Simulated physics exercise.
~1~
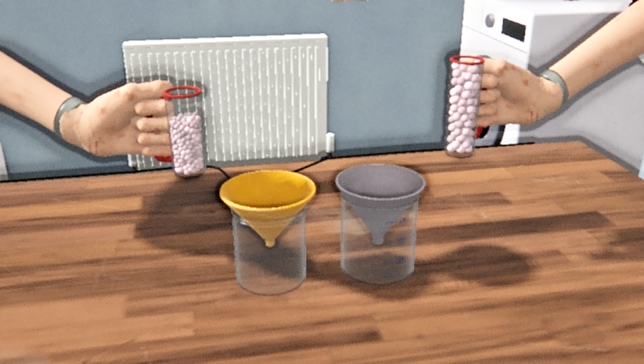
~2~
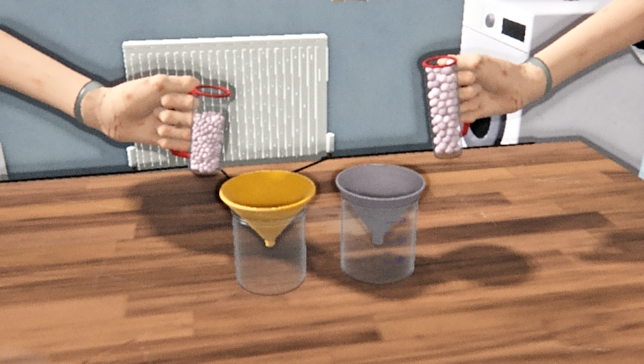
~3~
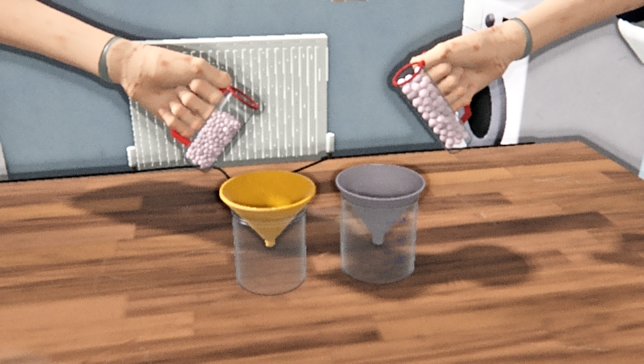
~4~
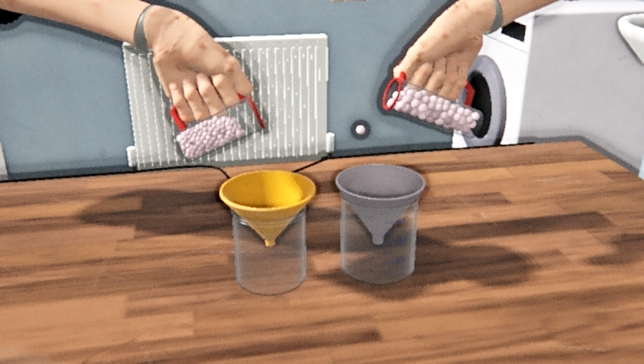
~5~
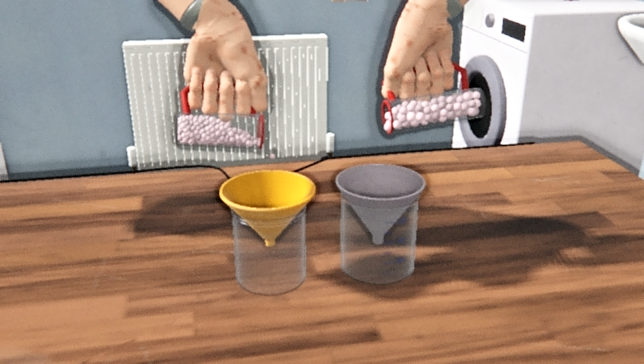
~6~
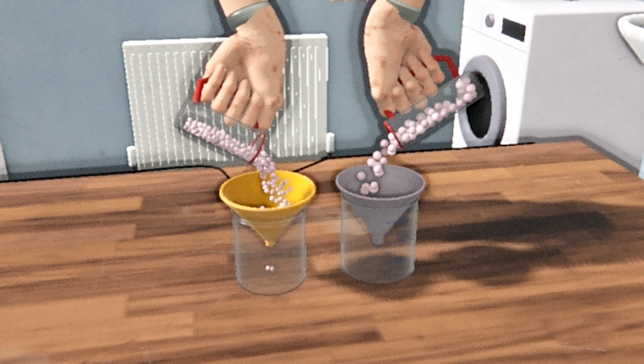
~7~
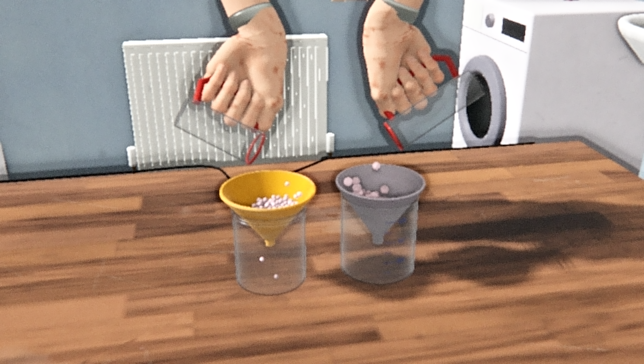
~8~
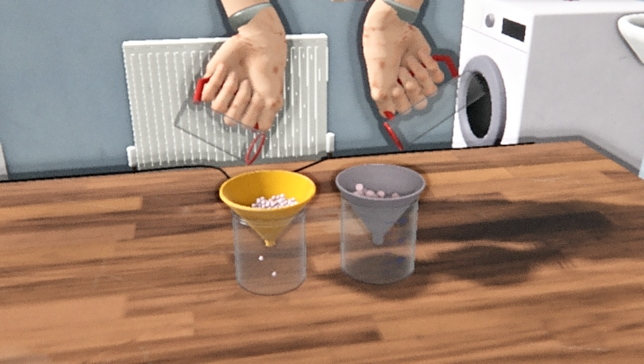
Two hands tilted clear cups of pale pink beads and emptied them into a yellow funnel and a grey one standing in clear jars. A few beads dropped through the yellow funnel, but most stayed in it, and the grey one kept all of its beads.
